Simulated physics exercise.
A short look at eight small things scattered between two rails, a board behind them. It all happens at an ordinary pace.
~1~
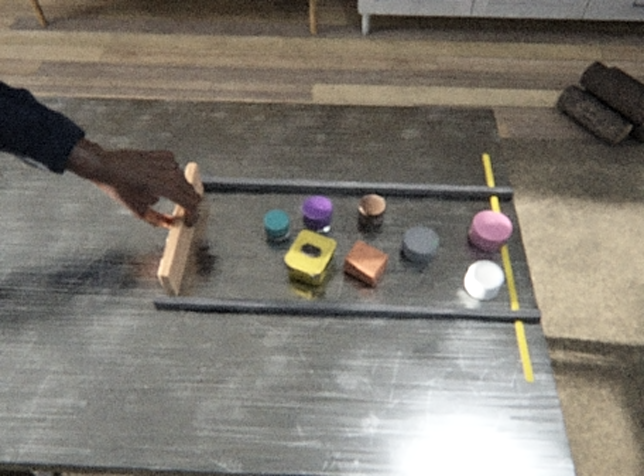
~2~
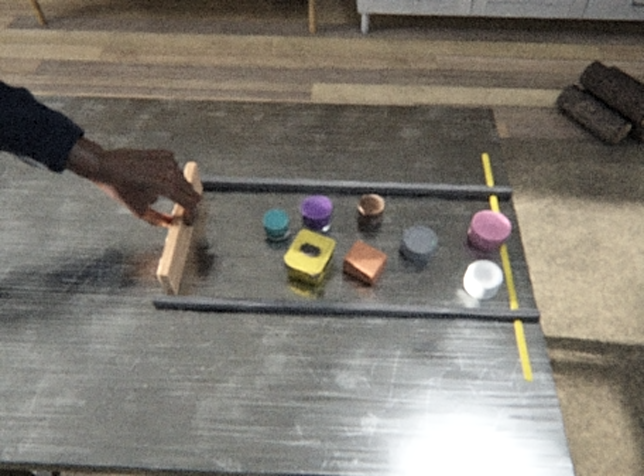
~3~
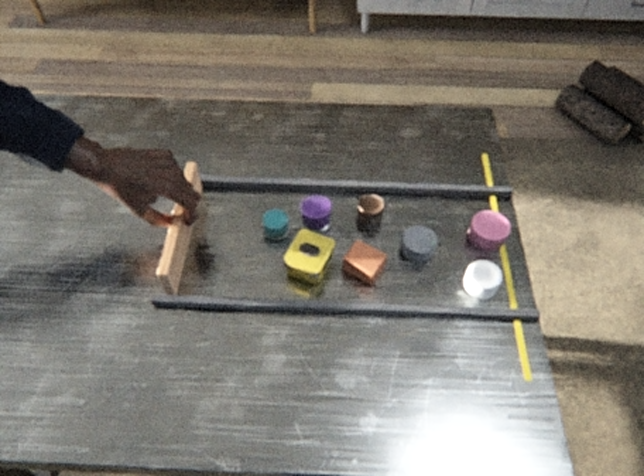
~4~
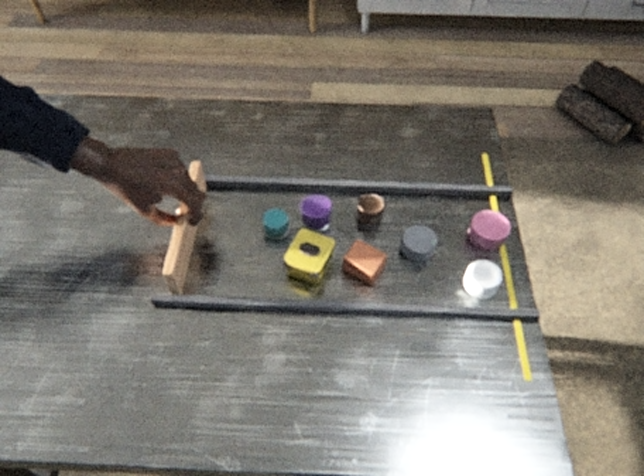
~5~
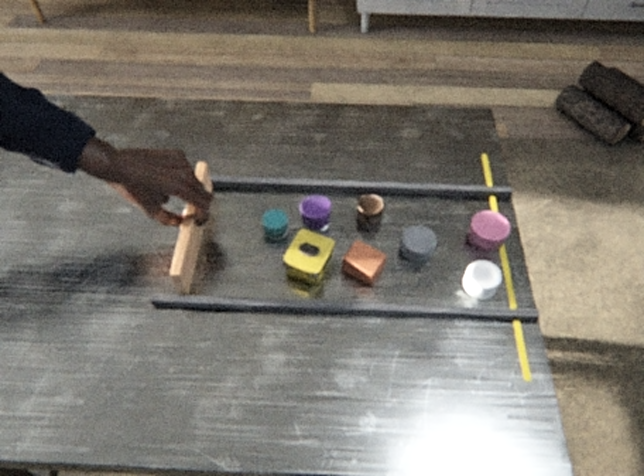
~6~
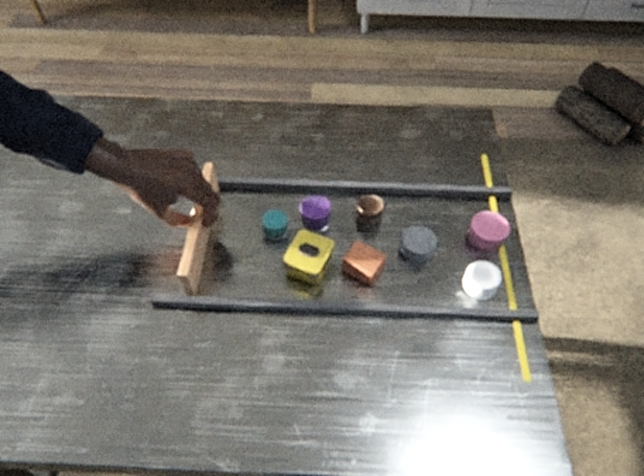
On a dark tabletop, a hand held a wooden board upright behind eight small objects scattered between two rails, then slid it slightly right toward them, while the objects stayed practically still.
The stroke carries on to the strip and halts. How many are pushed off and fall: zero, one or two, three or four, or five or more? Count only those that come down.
Here the number that fall off is five or more.
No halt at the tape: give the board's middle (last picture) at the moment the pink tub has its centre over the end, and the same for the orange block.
About (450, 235), and (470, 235) for the other.
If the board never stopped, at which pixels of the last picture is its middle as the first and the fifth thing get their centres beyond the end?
Near (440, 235) and (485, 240).
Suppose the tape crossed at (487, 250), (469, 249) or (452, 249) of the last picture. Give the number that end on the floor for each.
The counts: 5, 2 and 2.
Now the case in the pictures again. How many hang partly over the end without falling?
It comes to 3.
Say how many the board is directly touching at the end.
That makes 3.
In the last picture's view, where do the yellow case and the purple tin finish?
First (527, 262), then (513, 212).
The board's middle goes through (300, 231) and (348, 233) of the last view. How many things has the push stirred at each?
By then 3, and 5.
A little later, none off yet; pink tub at rest near (488, 232); white lid at rest near (482, 280); grey lid at rest near (418, 244).
Next, none off yet; pink tub at rest near (491, 231); white lid shifted a little near (501, 281); grey lid shifted about its own width near (461, 245).
When it is over, the number that fall off is five or more; down, orange block, brown tub, grey lid, white lid and pink tub.
